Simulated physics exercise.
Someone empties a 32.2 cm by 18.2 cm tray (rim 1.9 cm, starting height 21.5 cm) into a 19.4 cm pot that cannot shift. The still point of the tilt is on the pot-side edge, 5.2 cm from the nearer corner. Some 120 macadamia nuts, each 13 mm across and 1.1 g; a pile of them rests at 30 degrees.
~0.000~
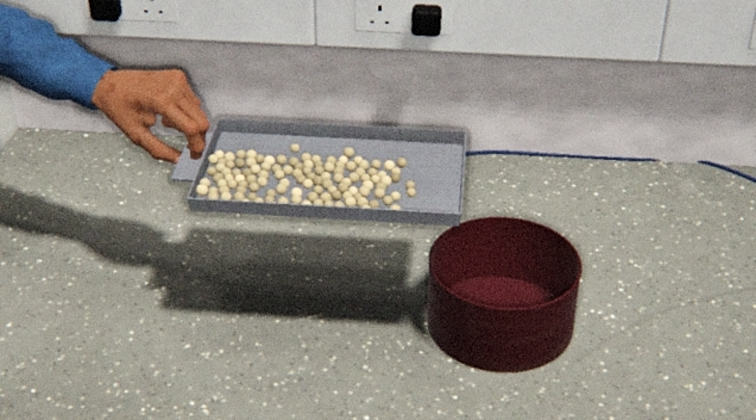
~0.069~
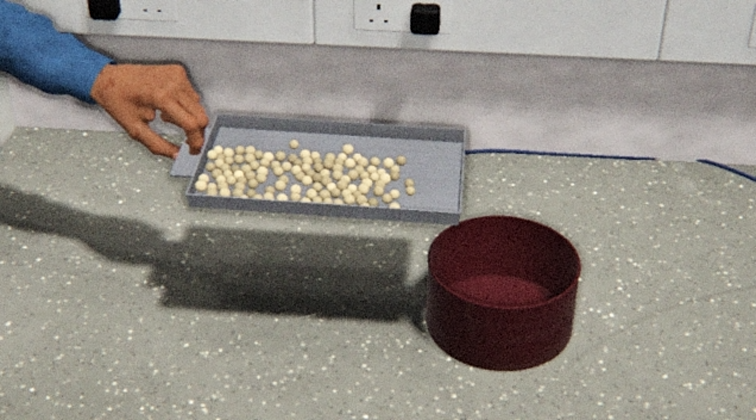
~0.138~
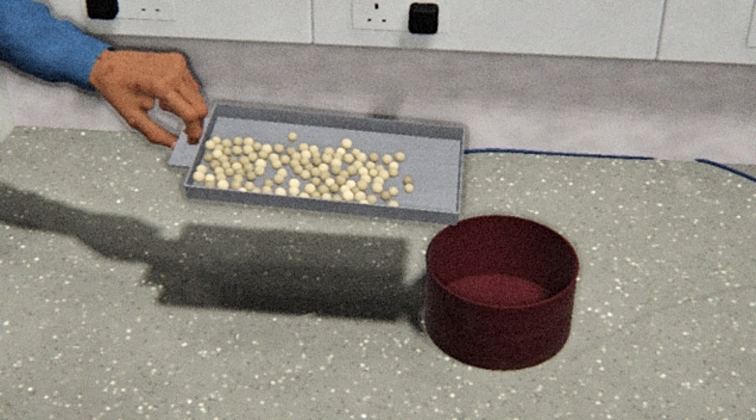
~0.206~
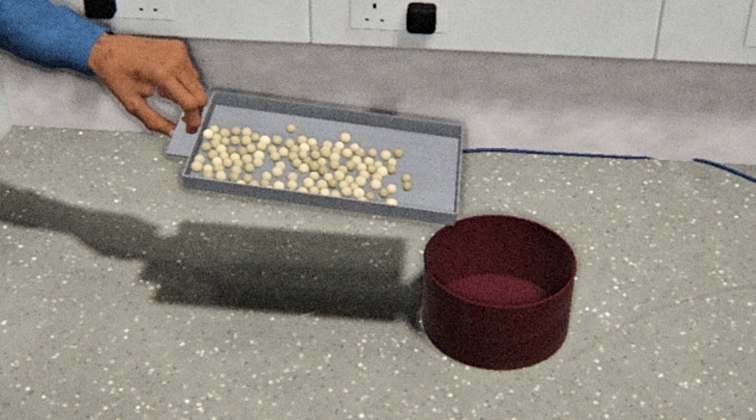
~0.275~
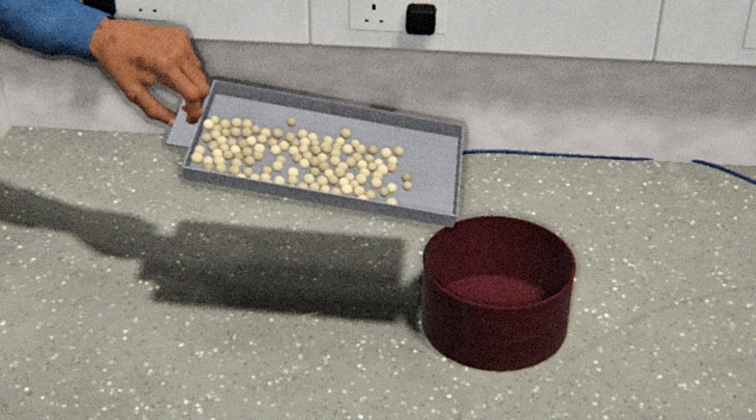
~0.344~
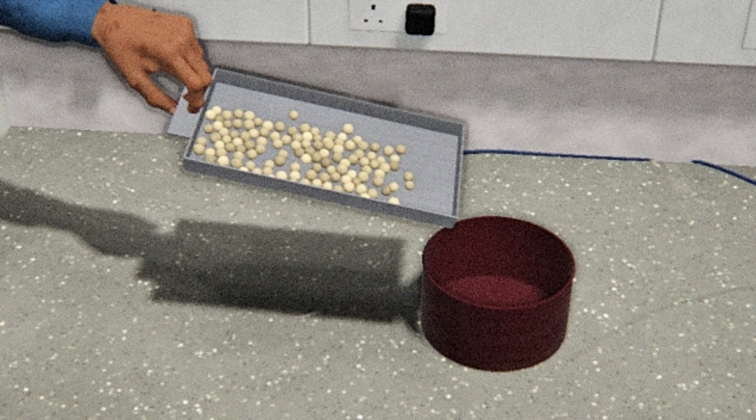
On a speckled grey counter, a hand raises the left end of a tray of nuts beside a red pot.
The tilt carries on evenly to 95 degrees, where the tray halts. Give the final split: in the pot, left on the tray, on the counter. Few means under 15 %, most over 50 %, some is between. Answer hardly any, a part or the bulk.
Pot: The bulk, tray: Hardly any, counter: A part.
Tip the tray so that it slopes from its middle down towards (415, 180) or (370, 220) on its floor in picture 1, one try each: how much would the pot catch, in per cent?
About 95 and 15 per cent.
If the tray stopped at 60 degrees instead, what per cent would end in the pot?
Then about 0 per cent.
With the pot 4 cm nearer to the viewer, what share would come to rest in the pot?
Then about 100 per cent.
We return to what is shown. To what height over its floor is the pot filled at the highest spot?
Roughly 2.5 cm.
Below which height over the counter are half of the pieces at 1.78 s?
About 28 cm.
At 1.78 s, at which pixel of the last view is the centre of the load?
Near (435, 165).
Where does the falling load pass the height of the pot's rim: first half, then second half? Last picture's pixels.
First near (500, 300), later near (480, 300).
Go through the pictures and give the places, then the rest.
Tray tilt 0 degrees, front corners at (190, 197) and (459, 212); middle of the pieces at (301, 180); pot at (505, 261), in the first picture.
Tray tilt 1 degrees, front corners at (188, 193) and (458, 211); middle of the pieces at (300, 177), in the second picture.
Tray tilt 3 degrees, front corners at (187, 184) and (457, 212), lowest corner right front; middle of the pieces at (298, 170), in the third picture.
Tray tilt 6 degrees, front corners at (185, 175) and (456, 213), lowest corner right front; middle of the pieces at (297, 164), in the fourth picture.
Tray tilt 10 degrees, front corners at (185, 166) and (456, 215), lowest corner right front; middle of the pieces at (297, 158), in the fifth picture.
Tray tilt 13 degrees, front corners at (186, 157) and (455, 216), lowest corner right front; middle of the pieces at (299, 153); pot at (498, 260). Its pace works out near 45 degrees a second, in the sixth picture.
Then, at 1.21 s, tilt 51 degrees; the tray holds 100 %, the pot 0 %.
After 1.78 s, tilt 76 degrees; the tray holds 100 %, the pot 0 %.
Then, at 2.41 s, tilt 95 degrees; the tray holds 10 %, the pot 55 %.
By 3.6 s all is still; pot 70 %, tray 0 %, counter 30 %.
